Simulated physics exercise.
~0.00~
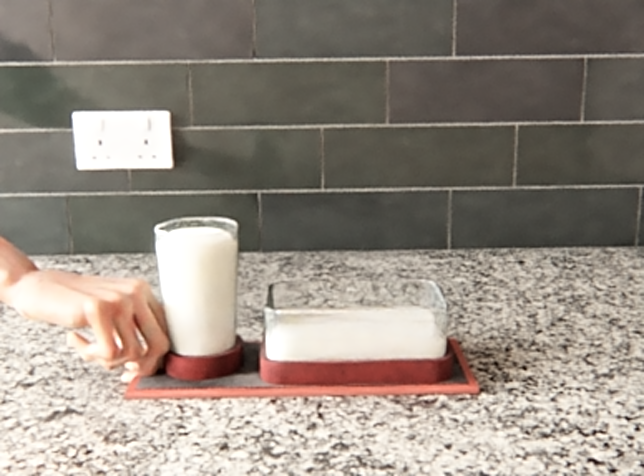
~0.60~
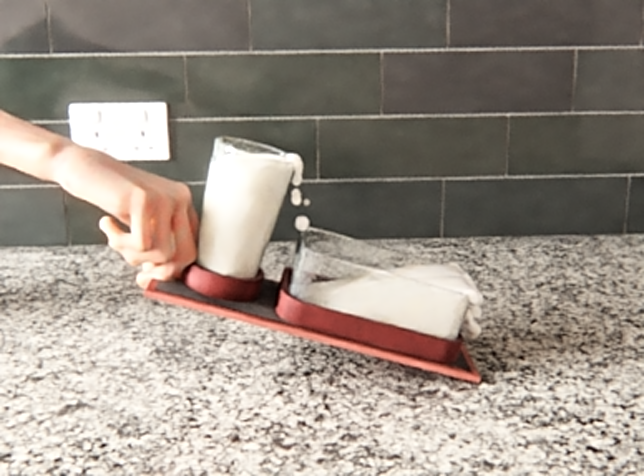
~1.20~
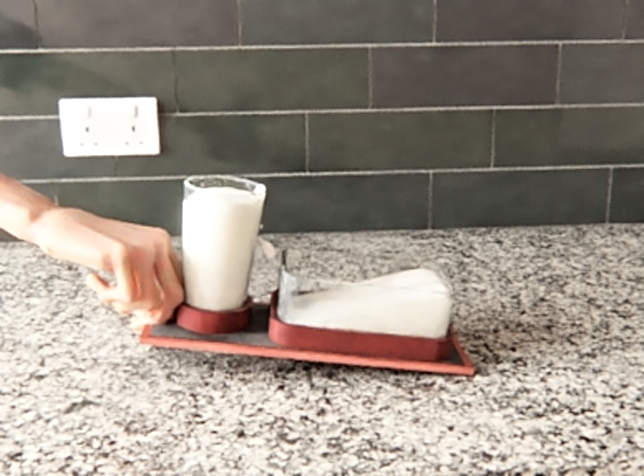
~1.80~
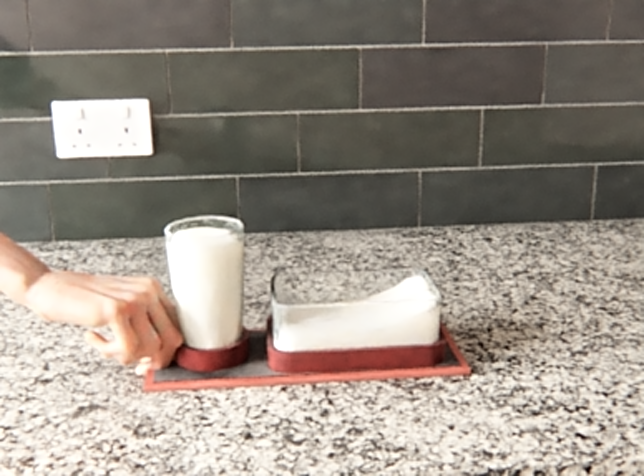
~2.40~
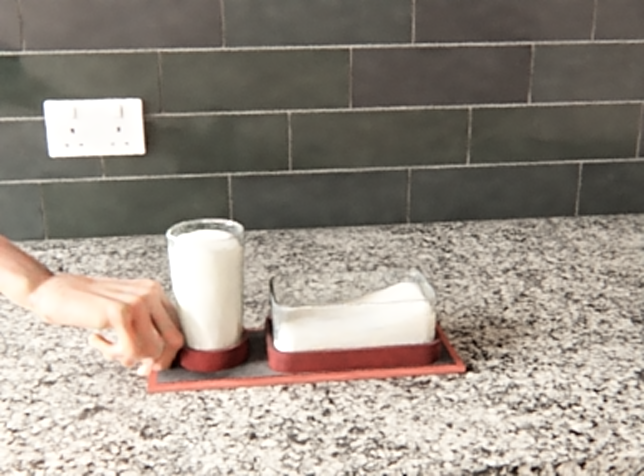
On a speckled kitchen counter, a hand tilting a tray of milk containers rightward, spilling some milk, then lowering it flat again.
